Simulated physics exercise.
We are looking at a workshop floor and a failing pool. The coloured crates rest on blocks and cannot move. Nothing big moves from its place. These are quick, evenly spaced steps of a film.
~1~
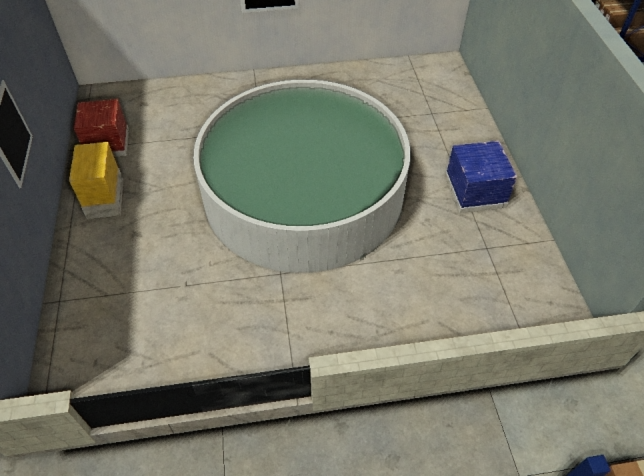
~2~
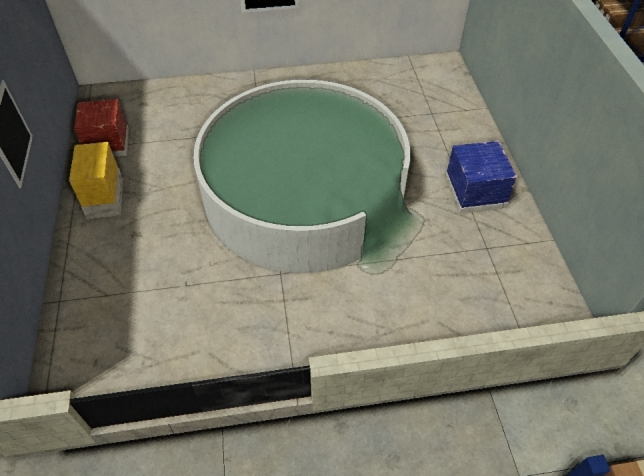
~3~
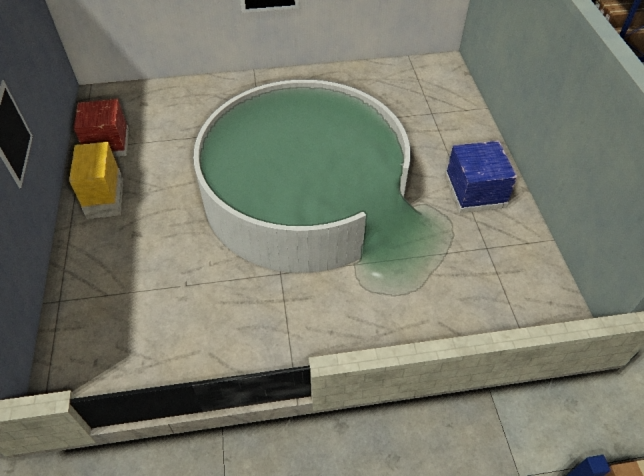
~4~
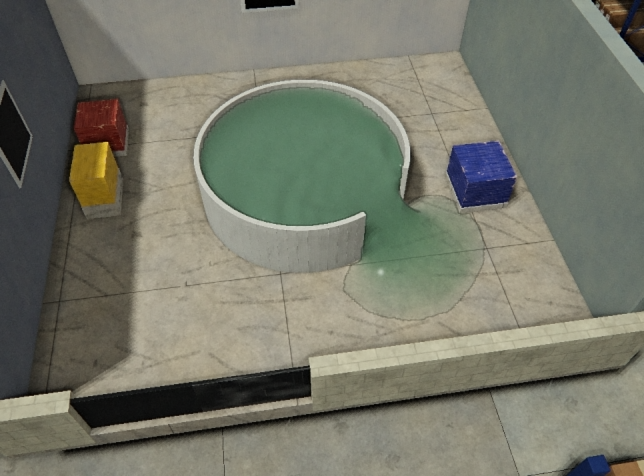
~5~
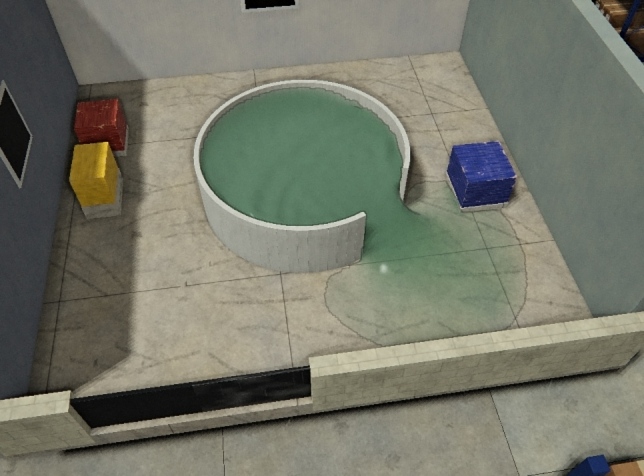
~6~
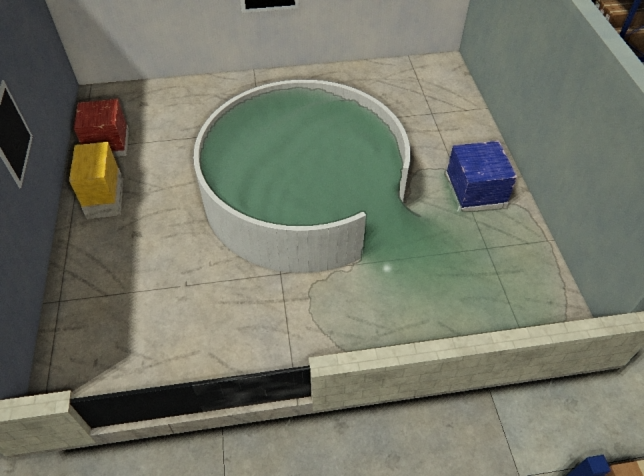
A round pool opens at its lower right side and green water spreads across the floor.
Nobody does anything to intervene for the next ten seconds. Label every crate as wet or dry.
Blue crate: Wet; red crate: Wet; yellow crate: Dry.
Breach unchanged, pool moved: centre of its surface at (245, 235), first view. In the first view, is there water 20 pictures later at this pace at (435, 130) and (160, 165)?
The first spot is inundated and the second is not reached.
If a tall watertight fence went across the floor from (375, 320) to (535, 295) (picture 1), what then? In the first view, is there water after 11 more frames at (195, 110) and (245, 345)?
Untouched, reached.
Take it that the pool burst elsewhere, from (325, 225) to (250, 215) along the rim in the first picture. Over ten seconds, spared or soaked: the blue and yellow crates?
First the blue crate: It gets reached; then the yellow crate: It gets reached.
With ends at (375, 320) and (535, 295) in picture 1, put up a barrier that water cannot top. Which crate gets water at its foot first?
Looks like the crate marked blue.
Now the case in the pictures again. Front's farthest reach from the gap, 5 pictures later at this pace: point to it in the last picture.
Close to (603, 342), I think.
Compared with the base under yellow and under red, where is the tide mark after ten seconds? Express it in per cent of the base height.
Around 70 in a hundred for the first and 170 in a hundred for the second.
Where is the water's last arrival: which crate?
Go for the red crate.
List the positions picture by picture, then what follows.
Still water in the pool at (302, 151), in the first frame.
Water pours out at (385, 222) and has run to (373, 270), in the second frame.
The front is at (412, 287), out from the gap at (385, 224), in the third frame.
Water pours out at (385, 225) and has run to (445, 305), in the fourth frame.
Water pours out at (385, 224) and has run to (508, 317), in the fifth frame.
The front is at a hidden place, out from the gap at (385, 224), in the sixth frame.
A moment on, water covers 25 % of the floor; the blue crate water round its plinth, the red crate not reached, the yellow crate not reached.
Next, water covers 30 % of the floor; the blue crate water round its plinth, the red crate not reached, the yellow crate not reached.
Then, water covers 55 % of the floor; the blue crate water round its plinth, the red crate not reached, the yellow crate not reached.
Later, water covers 85 % of the floor; the blue crate water round its plinth, the red crate water round its plinth, the yellow crate water round its plinth.
In the end, water covers 100 % of the floor; the blue crate was topped, the red crate was topped, the yellow crate stayed above the water.
